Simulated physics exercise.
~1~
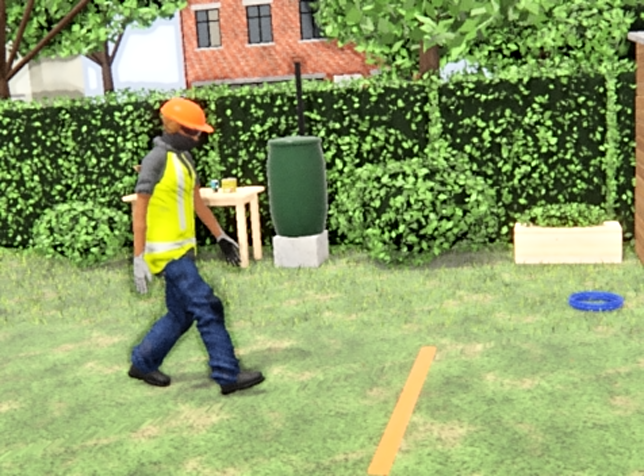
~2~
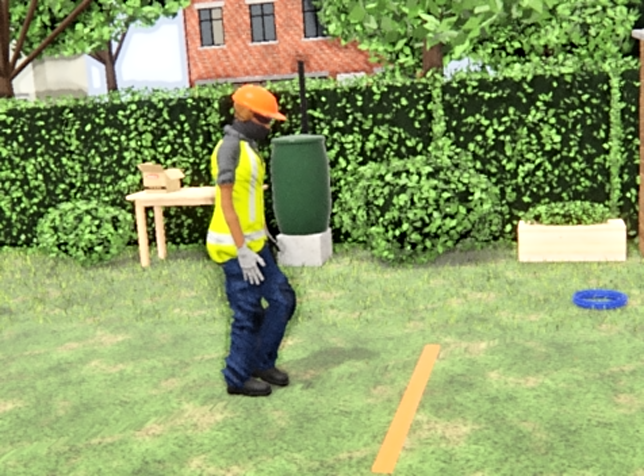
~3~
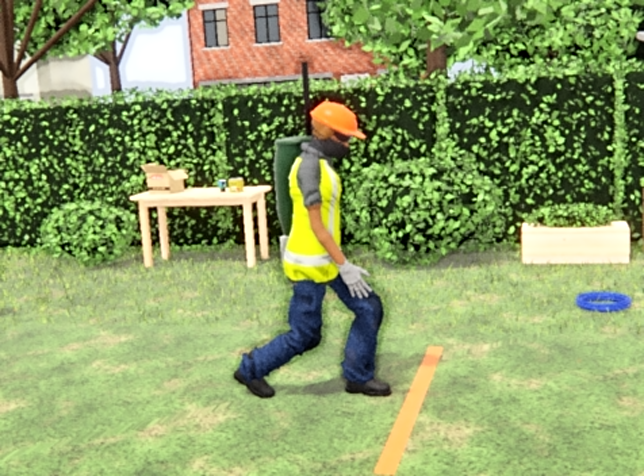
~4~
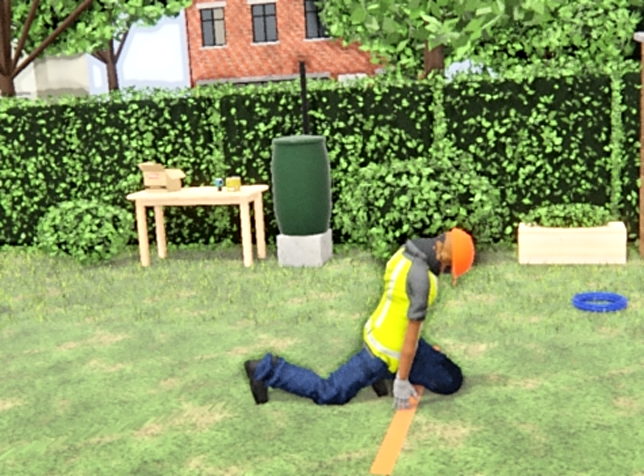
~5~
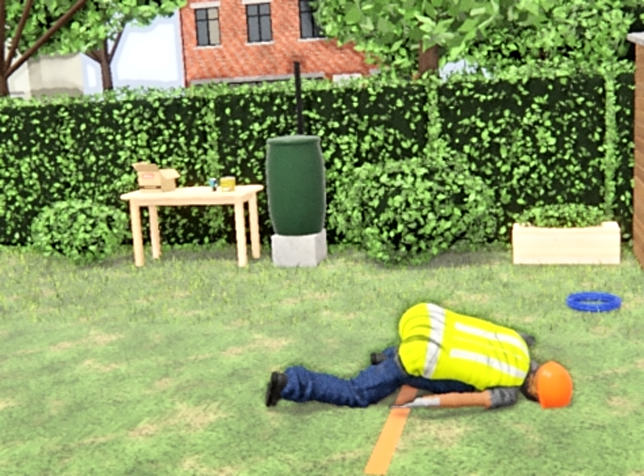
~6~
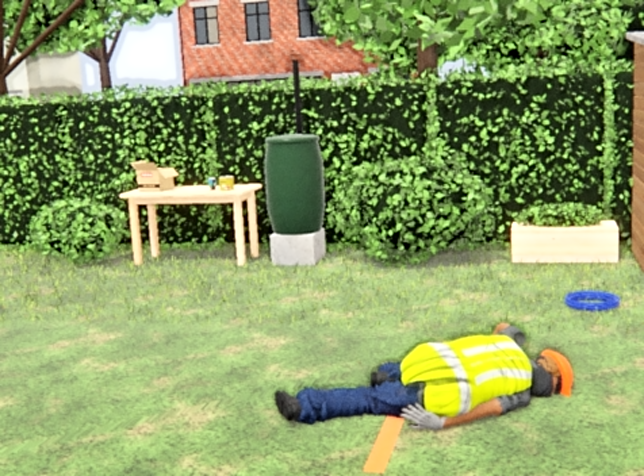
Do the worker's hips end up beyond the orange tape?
Yes, the worker's hips end up beyond the orange tape, on its right side, with the legs trailing back to the left.
